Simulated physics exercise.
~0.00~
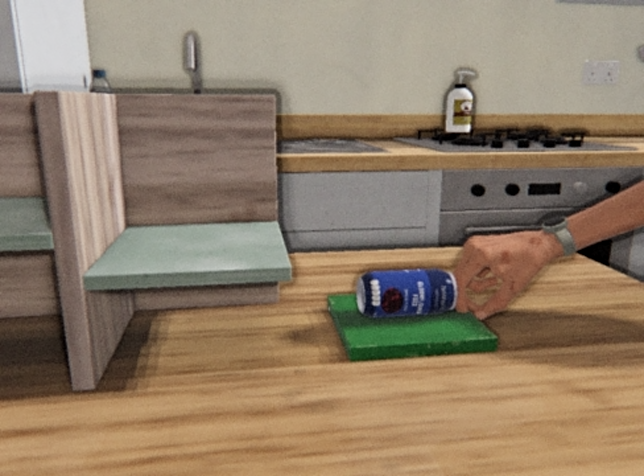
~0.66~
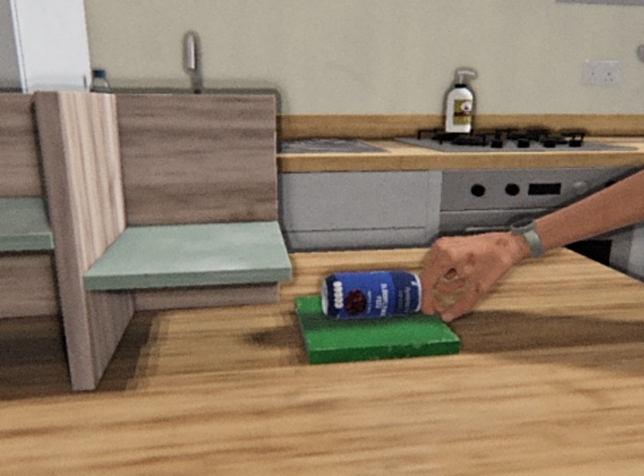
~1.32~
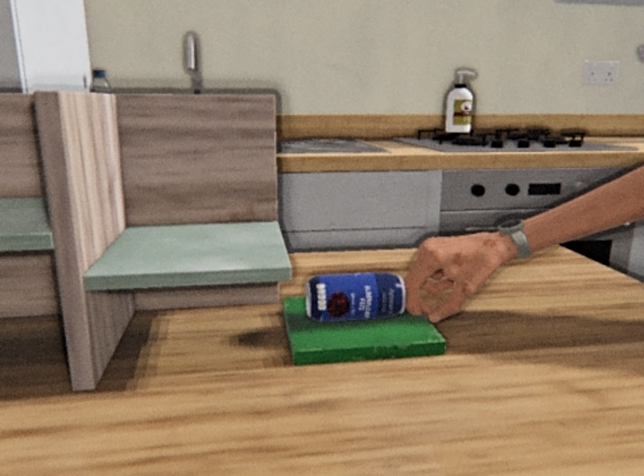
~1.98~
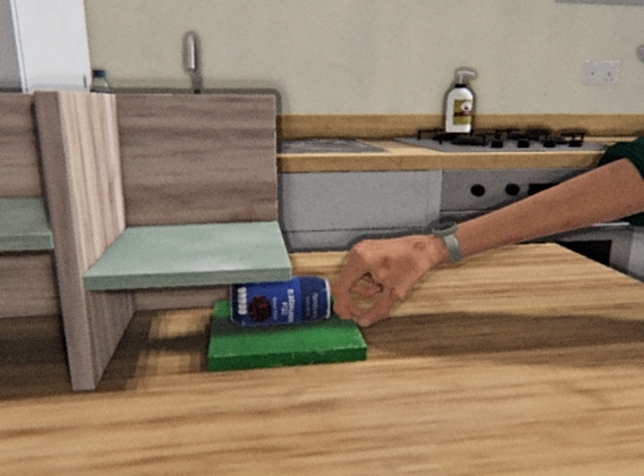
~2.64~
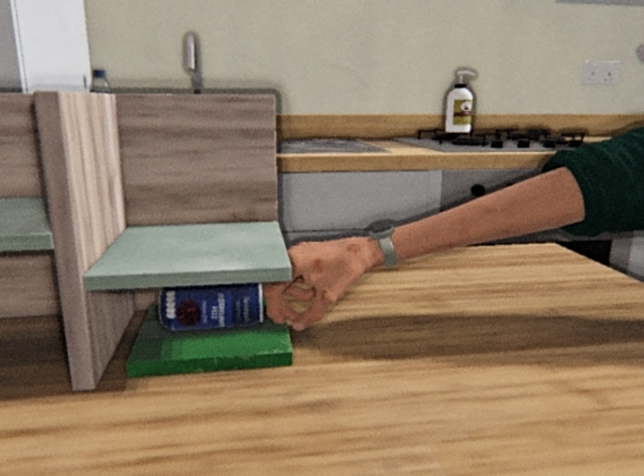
A blue can lies on its side on a flat green box, which a hand slides across a wooden table toward a low gap beneath a pale green shelf. The still view looks over the tabletop in a kitchen, with the wood-panelled shelf unit at the left and a hob, an oven and a spray bottle behind. Reaching in from the right, the arm pushes steadily leftward, and the can rides along with the box. The can's front end reaches the shelf's edge and slips under it. By the end, the can is mostly beneath the unmoved shelf, having passed below it, with the hand still at its right end.
